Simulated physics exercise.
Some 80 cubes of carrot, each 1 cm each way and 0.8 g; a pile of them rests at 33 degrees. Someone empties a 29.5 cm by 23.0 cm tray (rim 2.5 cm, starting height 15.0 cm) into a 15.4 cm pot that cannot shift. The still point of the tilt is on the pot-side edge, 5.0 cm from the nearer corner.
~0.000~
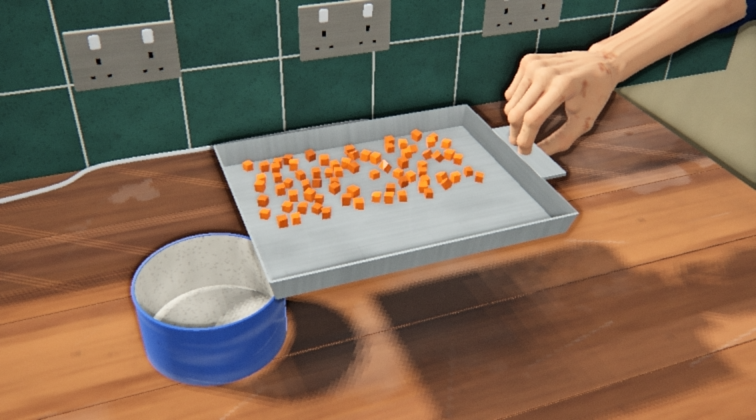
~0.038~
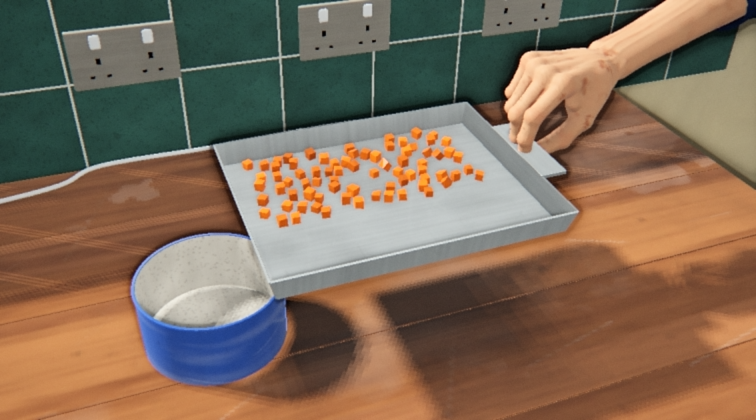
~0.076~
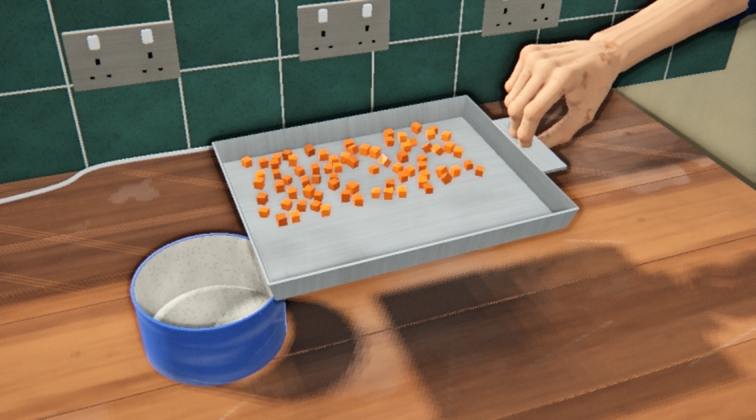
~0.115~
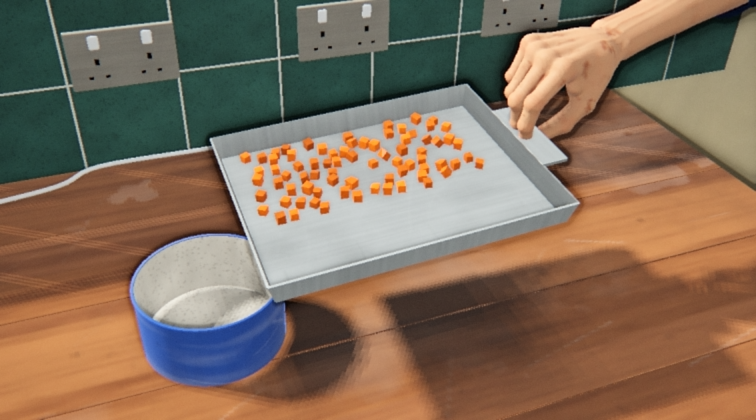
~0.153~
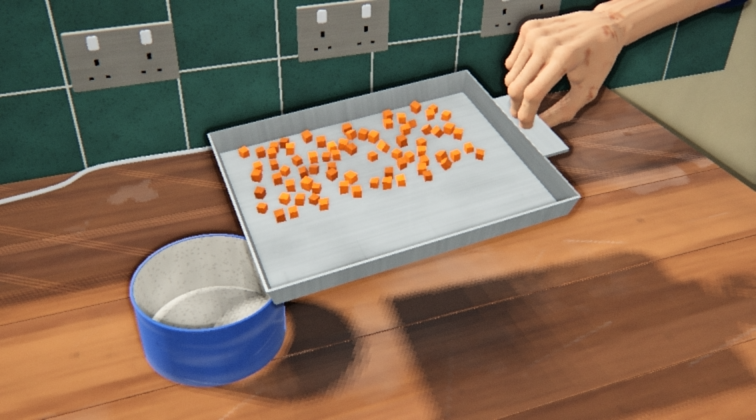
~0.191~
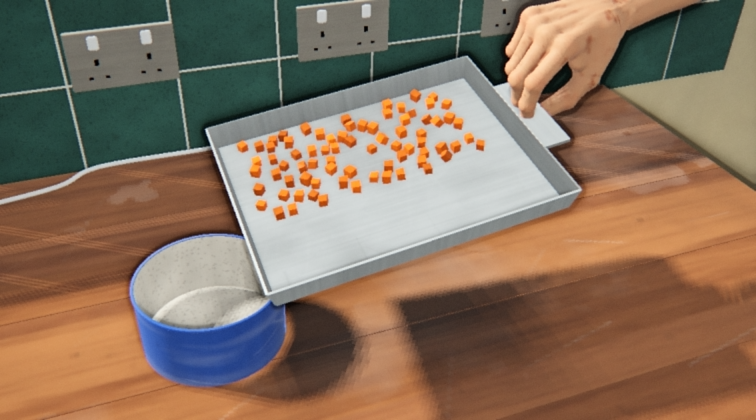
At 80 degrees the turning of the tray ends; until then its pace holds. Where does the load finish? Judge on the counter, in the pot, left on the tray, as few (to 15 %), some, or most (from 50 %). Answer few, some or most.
On the counter: Most; in the pot: Few; left on the tray: Some.
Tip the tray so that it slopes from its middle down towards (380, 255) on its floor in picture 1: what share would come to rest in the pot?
About 0 per cent.
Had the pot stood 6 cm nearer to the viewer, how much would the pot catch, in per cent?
In that case some 0 per cent.
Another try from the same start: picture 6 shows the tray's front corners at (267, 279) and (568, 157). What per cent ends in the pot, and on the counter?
Pot 30, counter 20.
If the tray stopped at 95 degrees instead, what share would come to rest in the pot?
Then about 0 per cent.
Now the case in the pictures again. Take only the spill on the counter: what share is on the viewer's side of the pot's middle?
About 100 per cent.
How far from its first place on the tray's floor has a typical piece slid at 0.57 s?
Some 3 cm.
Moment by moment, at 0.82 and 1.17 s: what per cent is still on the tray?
In turn: 85, 30.
Then, at 0.57 s, tilt 45 degrees; the tray holds 100 %, the pot 0 %.
After 0.82 s, tilt 67 degrees; the tray holds 85 %, the pot 0 %.
Then, at 1.17 s, tilt 80 degrees; the tray holds 30 %, the pot 0 %.
In the end, at 2.3 s, counter 75 %, pot 0 %, tray 25 %.
